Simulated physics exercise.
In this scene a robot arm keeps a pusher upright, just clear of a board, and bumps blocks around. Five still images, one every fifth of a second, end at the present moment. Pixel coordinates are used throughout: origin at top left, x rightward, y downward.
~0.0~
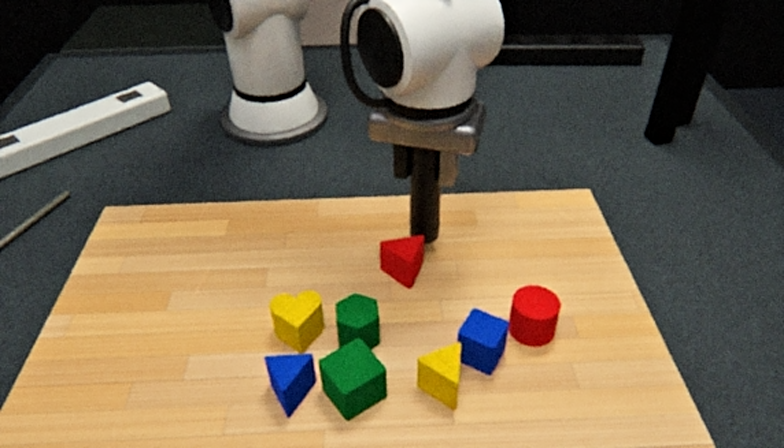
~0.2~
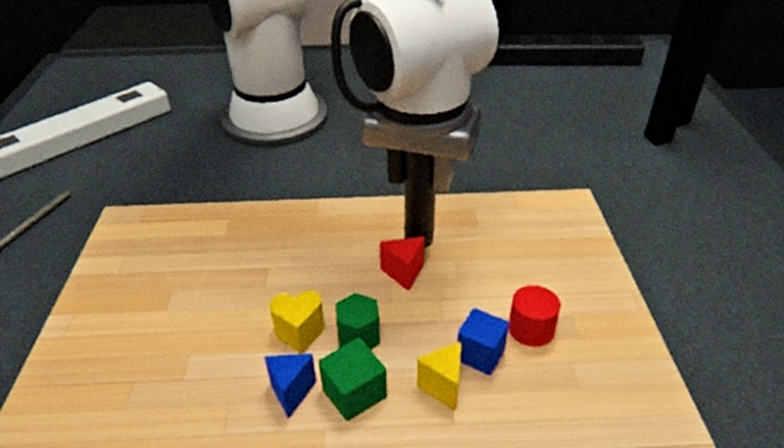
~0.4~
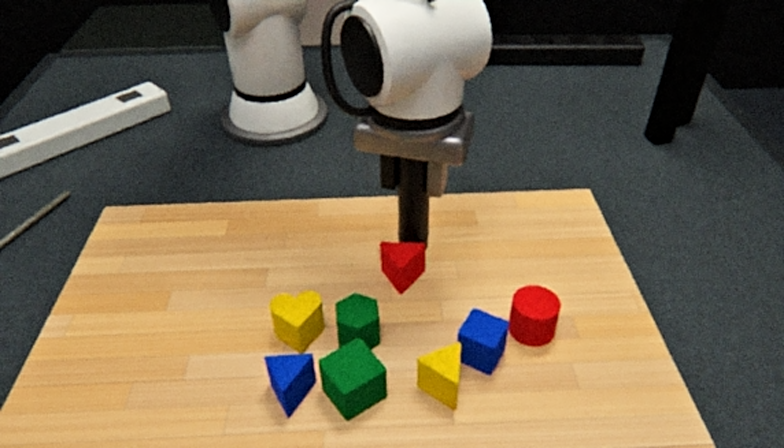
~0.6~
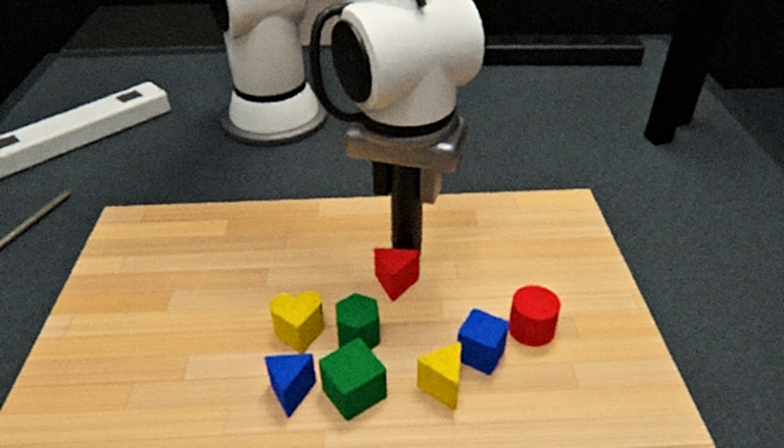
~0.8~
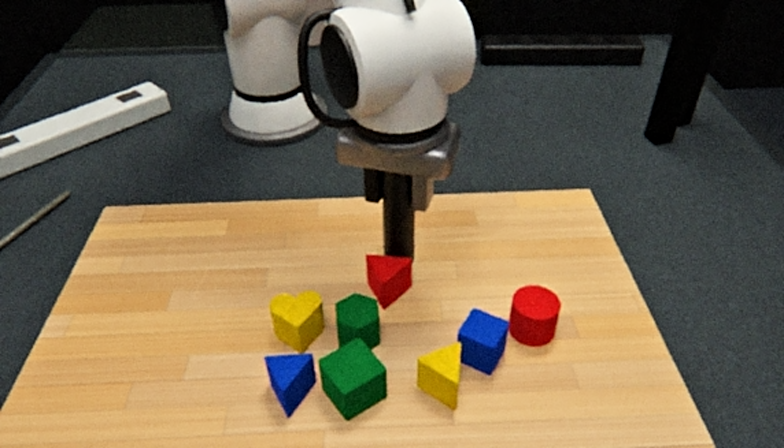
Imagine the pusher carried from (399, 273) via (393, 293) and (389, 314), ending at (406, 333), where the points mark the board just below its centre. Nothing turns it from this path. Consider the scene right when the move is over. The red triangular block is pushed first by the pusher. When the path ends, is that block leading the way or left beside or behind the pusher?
It is off to the side or behind.
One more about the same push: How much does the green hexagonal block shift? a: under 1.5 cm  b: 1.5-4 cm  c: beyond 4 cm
b
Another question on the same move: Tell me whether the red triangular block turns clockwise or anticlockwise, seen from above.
Answer: Clockwise.
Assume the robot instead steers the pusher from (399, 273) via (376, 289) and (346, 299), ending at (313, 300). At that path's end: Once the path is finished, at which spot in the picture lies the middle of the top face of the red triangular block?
Somewhere near (359, 291).
On the path given first. Halfway along, pusher (388, 292); green hexagonal block (344, 321), turned 30° anticlockwise; red triangular block (364, 293), turned 50° clockwise.
At the end, pusher (407, 321); green hexagonal block (338, 325), turned 50° anticlockwise; red triangular block (358, 299), turned 75° clockwise; blue square piece in place.
